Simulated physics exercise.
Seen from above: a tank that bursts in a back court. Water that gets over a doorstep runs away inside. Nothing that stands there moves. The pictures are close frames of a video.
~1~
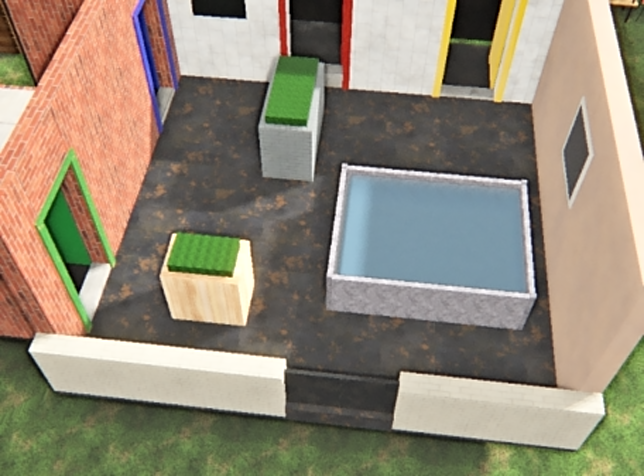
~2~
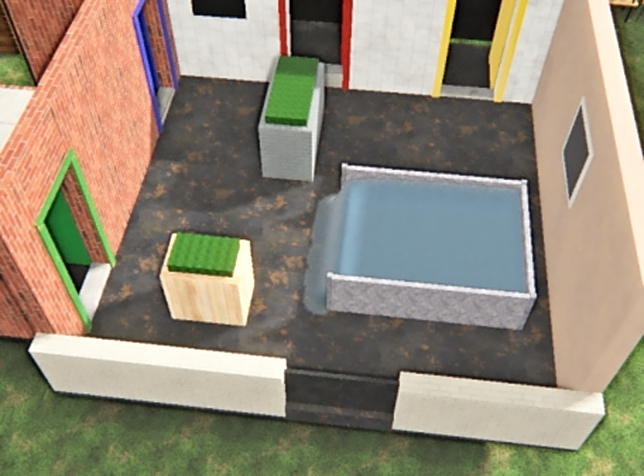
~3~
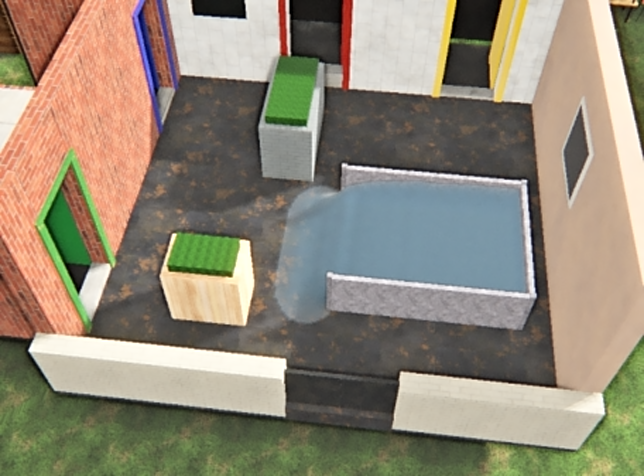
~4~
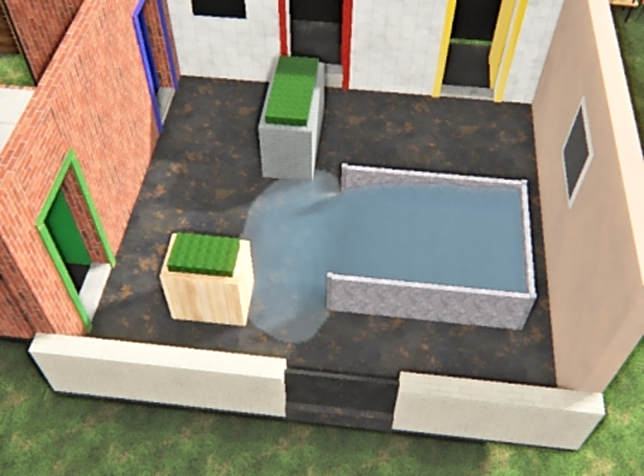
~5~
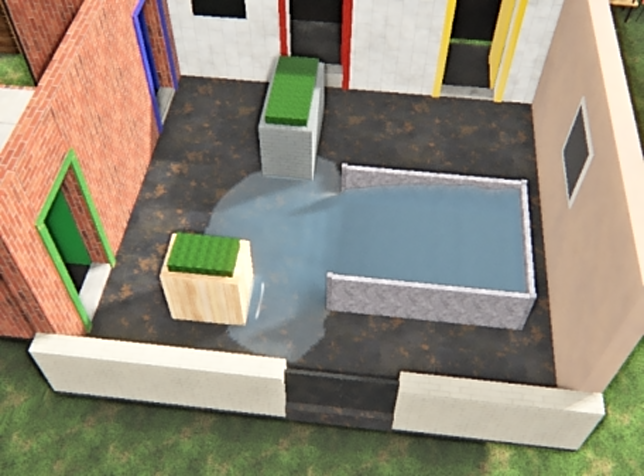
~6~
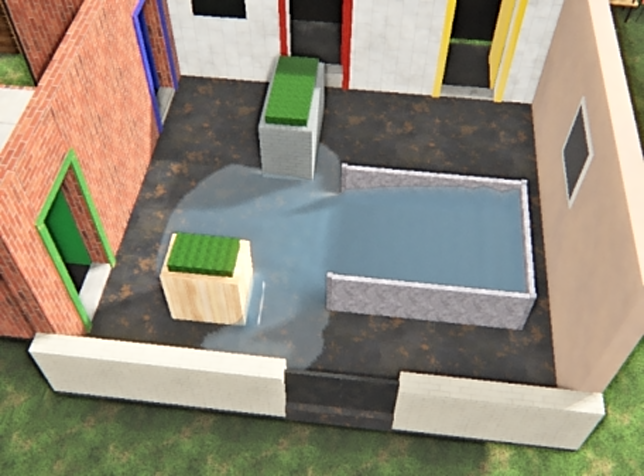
The clip opens on a walled back court seen from above, with a full, still water tank on the right. The tank's left side gives way and water pours out leftward across the dark ground. The pale sheet widens, reaches the wooden grass-topped block, and spreads around it and beside the grey block.
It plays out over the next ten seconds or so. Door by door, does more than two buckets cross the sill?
One by one: The blue door floods; the green door floods; the red door holds within the limit; the yellow door holds within the limit.
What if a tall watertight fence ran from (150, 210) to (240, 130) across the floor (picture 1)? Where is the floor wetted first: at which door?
The green one.
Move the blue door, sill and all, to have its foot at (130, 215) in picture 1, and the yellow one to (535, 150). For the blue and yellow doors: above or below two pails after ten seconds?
Blue goes over, yellow floods.
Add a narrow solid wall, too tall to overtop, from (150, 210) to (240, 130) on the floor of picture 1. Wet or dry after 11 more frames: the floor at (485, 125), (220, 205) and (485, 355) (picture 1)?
In turn: Not flooded, flooded, no water.
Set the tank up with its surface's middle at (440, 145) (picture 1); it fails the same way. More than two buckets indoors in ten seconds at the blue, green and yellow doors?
The blue door passes that mark, the green door goes over, the yellow door takes more.
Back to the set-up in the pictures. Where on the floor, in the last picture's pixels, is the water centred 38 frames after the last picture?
At about (303, 229).
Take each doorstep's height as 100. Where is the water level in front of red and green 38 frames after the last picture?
About 40 and 130 per cent.
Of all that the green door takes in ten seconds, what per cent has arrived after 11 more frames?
Close to 15 %.
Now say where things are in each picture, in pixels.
The water tank at (431, 231) is whole and still, in the first picture.
Water pours out at (339, 241) and has run to (324, 312), in the second picture.
The front is at (296, 313), out from the gap at (339, 243), in the third picture.
The front is at (249, 312), out from the gap at (339, 244), in the fourth picture.
The front is at a hidden place, out from the gap at (339, 244), in the fifth picture.
The front is at a hidden place, out from the gap at (339, 245), in the sixth picture.
A moment on, water covers 35 % of the floor; the blue door not reached, the green door under two buckets in, the red door not reached, the yellow door not reached.
Next, water covers 45 % of the floor; the blue door wet at the sill, nothing in, the green door under two buckets in, the red door not reached, the yellow door not reached.
Then, water covers 65 % of the floor; the blue door under two buckets in, the green door over two buckets in, the red door wet at the sill, nothing in, the yellow door not reached.
Later, water covers 95 % of the floor; the blue door over two buckets in, the green door far over two buckets in, the red door wet at the sill, nothing in, the yellow door wet at the sill, nothing in.
In the end, water covers 100 % of the floor; the blue door far over two buckets in, the green door far over two buckets in, the red door wet at the sill, nothing in, the yellow door under two buckets in.
